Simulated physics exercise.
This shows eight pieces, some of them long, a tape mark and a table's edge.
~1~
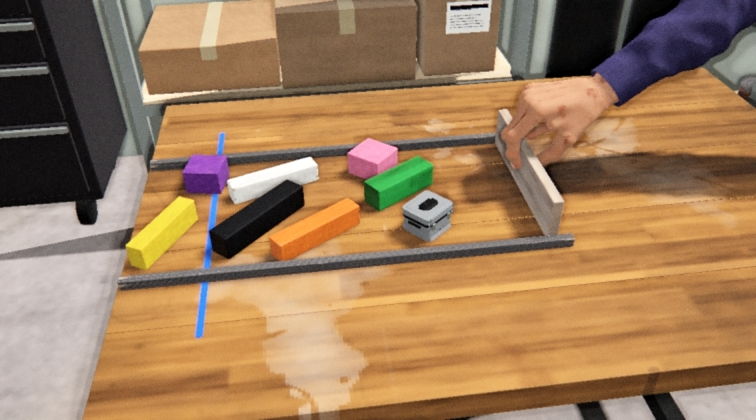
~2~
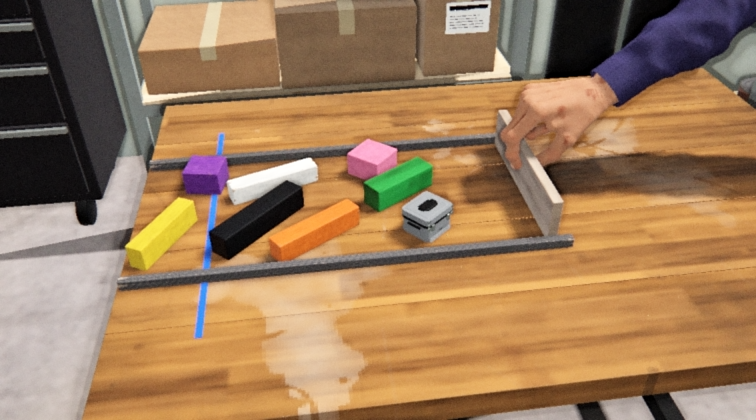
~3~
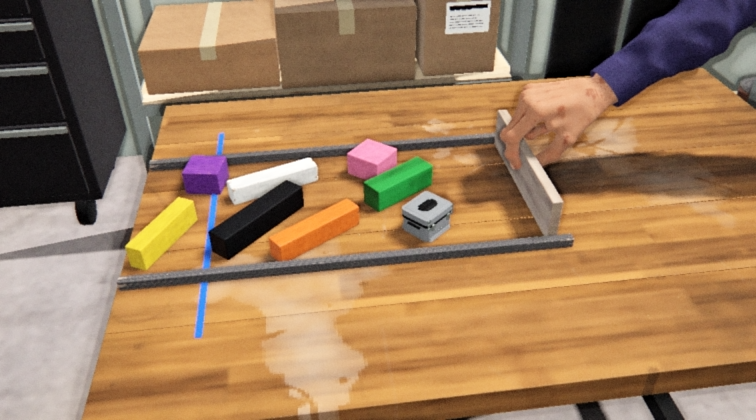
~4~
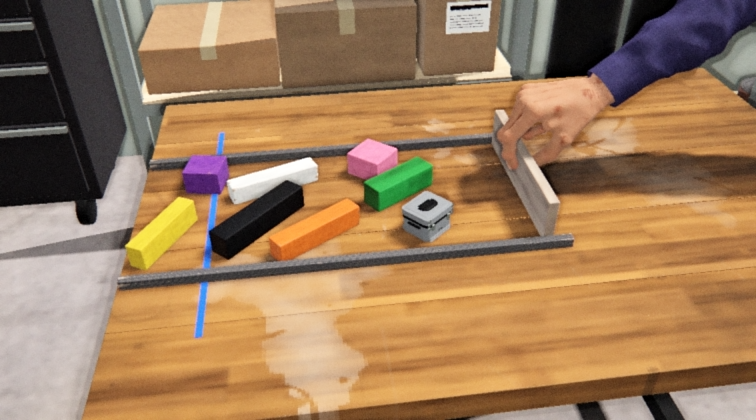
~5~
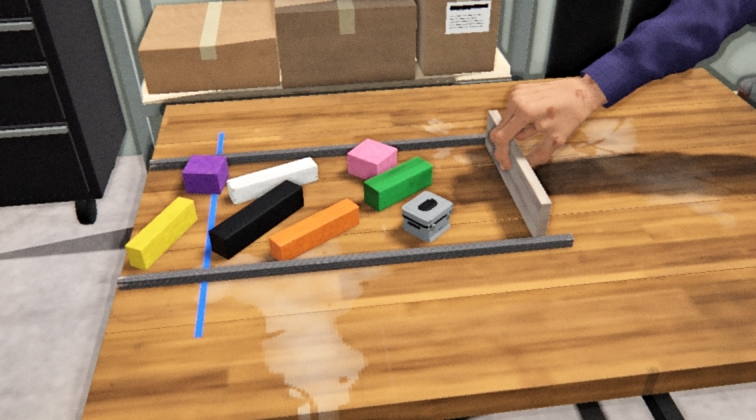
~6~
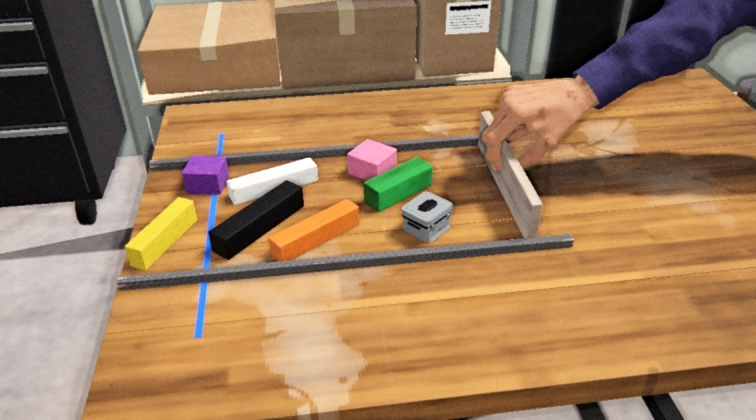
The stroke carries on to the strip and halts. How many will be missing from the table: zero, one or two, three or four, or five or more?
As it turns out, the number that fall off is one or two.
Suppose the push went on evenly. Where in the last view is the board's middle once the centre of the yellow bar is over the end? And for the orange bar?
For the yellow bar at (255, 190), for the orange bar at (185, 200).
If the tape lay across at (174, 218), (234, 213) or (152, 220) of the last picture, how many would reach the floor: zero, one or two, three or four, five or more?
Taking them in turn, five or more; 1 or 2; more than four.
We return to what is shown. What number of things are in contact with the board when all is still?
It touches 3.
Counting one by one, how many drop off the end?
It comes to 1.
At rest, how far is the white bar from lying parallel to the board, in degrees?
Near 60 degrees.
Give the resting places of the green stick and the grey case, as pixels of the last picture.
Near (199, 201) and (186, 252).
Soon after, none off yet; yellow bar at rest near (163, 233); purple block at rest near (206, 175); black stick at rest near (259, 218).
After that, none off yet; yellow bar at rest near (161, 234); purple block at rest near (206, 174); black stick displaced a little near (234, 218).
In the end, the number that fall off is one or two; gone, yellow bar.
